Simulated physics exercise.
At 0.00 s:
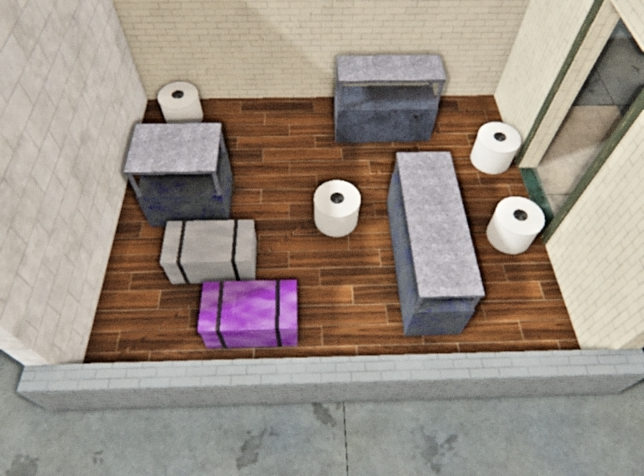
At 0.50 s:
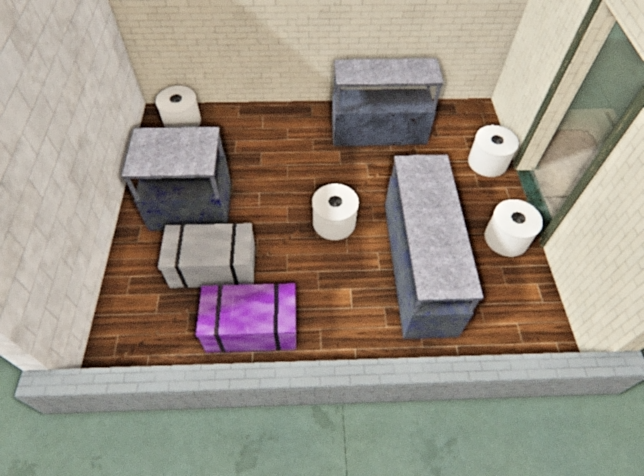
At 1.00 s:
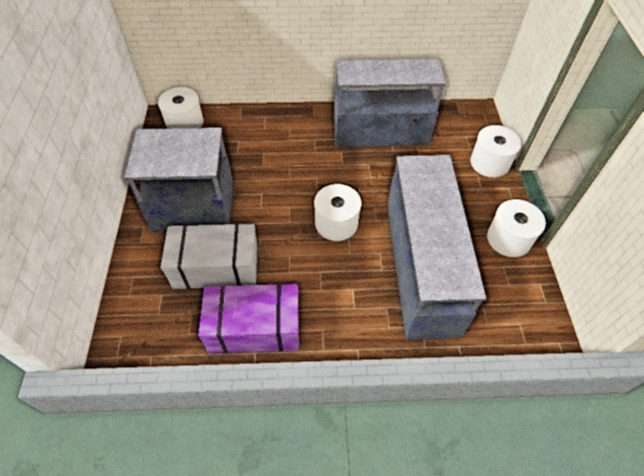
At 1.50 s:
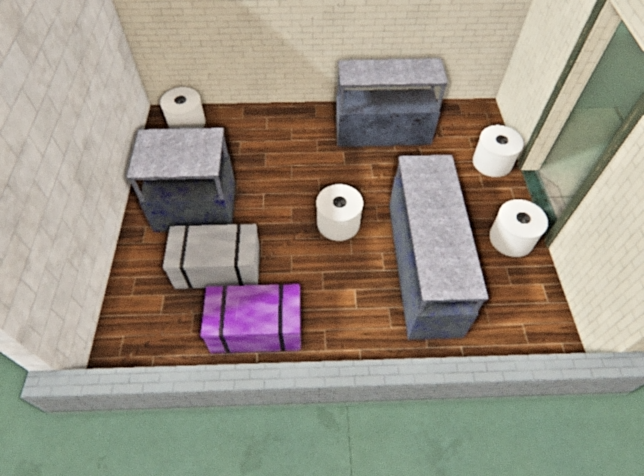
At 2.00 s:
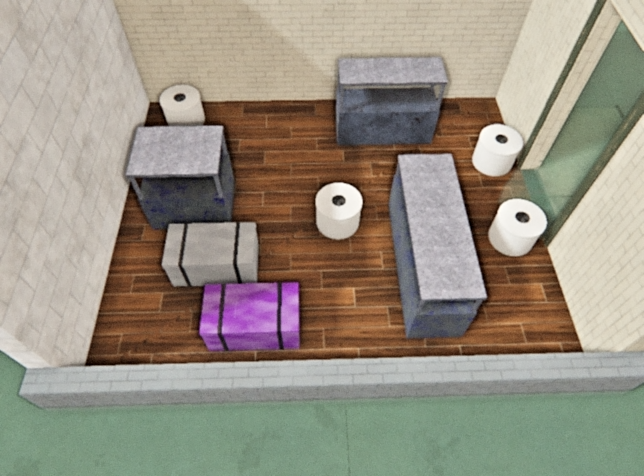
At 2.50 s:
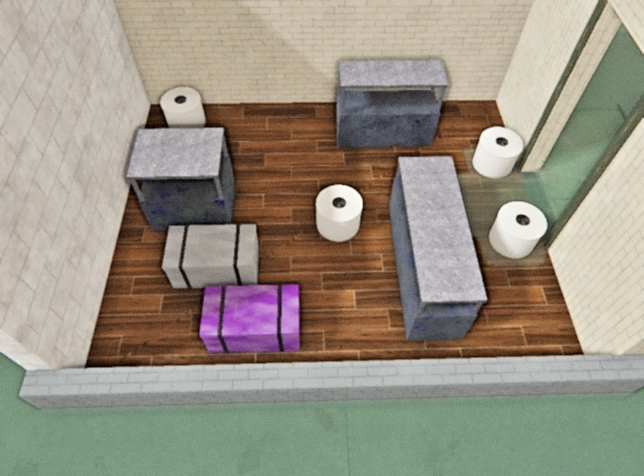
In a small shop seen from above, green water covers the grey ground outside the low front wall, then begins spreading thinly through the right-hand doorway onto the wooden floor around a white roll, while trunks, rolls and counters stay still.
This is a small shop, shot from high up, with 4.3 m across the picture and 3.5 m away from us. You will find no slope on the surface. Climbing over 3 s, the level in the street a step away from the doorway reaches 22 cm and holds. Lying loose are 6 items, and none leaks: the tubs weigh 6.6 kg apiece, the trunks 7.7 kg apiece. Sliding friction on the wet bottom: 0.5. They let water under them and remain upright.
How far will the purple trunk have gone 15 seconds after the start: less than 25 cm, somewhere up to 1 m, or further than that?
I'd say it gets moved somewhat.
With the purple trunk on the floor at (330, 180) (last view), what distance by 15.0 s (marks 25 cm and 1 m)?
It is nudged along.
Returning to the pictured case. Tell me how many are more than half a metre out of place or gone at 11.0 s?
By that time the total stands at 3.
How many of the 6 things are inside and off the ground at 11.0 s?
At that instant the tally stands at 6.
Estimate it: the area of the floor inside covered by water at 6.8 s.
Close to 13 m2, I'd say.
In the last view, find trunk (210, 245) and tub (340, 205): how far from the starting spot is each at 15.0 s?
They've ended up 60 cm and 10 cm away, in that order.
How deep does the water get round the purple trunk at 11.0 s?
Roughly 11 cm.
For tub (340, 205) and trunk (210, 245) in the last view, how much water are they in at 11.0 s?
Some 6 cm at the first, some 9 cm at the second.
After 3.5 s the purple trunk is near (251, 309), 0.0 m from its start, aground; 0 afloat.
After 6.8 s the purple trunk is near (246, 319), 0.1 m from its start, aground; 2 afloat.
After 11.0 s the purple trunk is near (171, 316), 0.6 m from its start, afloat; 6 afloat.
After 15.0 s the purple trunk is near (195, 254), 0.7 m from its start, afloat; 6 afloat.
